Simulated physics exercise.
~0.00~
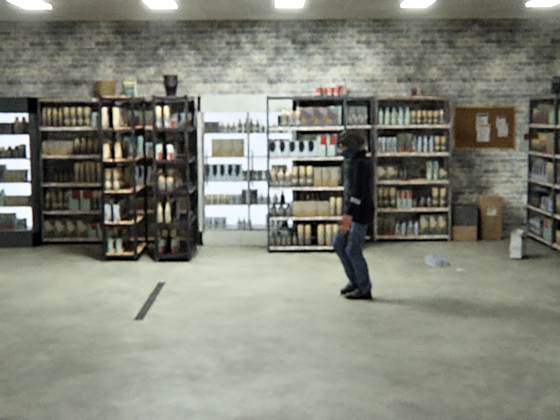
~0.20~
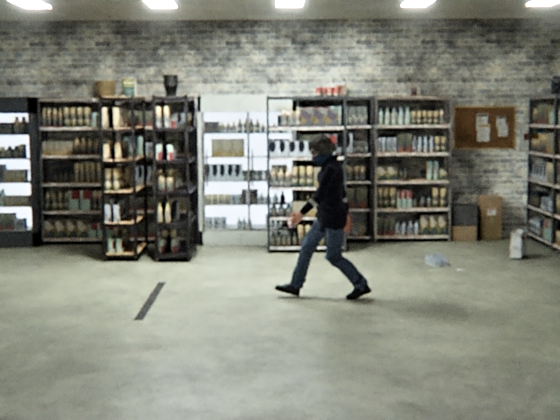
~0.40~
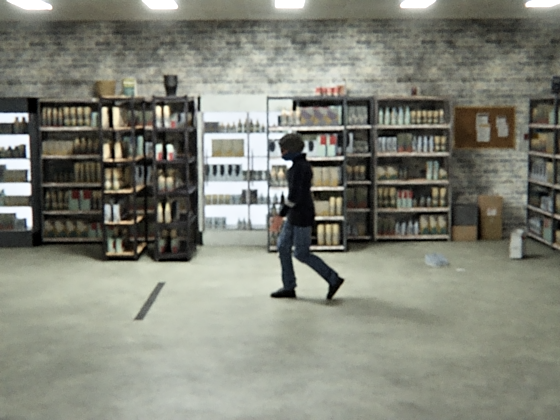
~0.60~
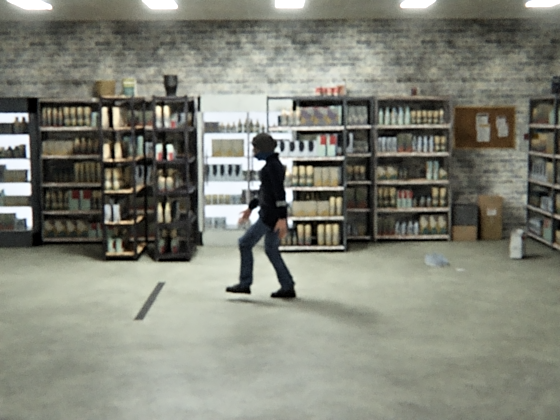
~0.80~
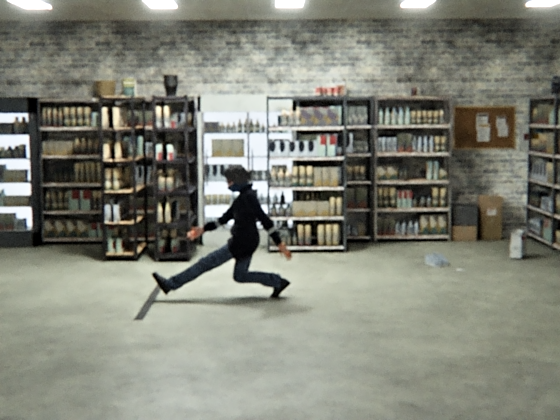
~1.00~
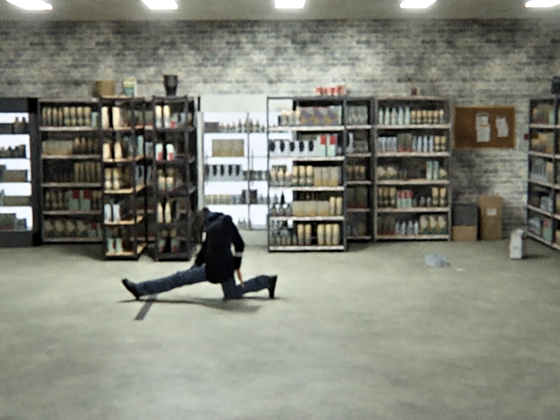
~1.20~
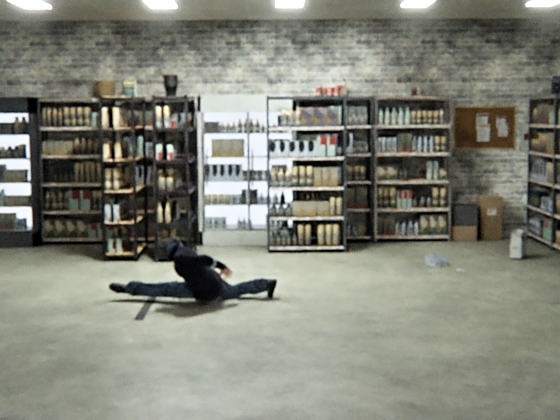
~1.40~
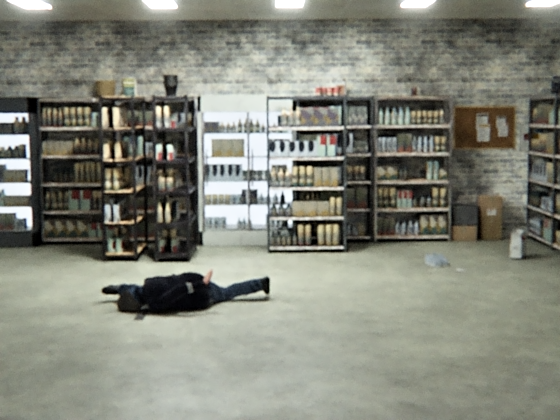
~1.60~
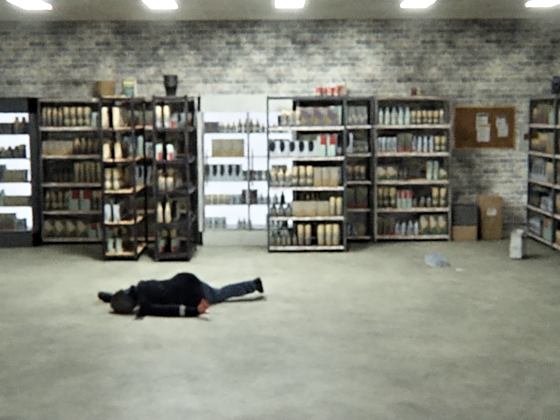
In a storeroom lined with shelves of bottles, a person in dark clothes walked left toward a black strip on the floor, then dropped into a wide split, folded forward and ended up lying still, head just past the strip.
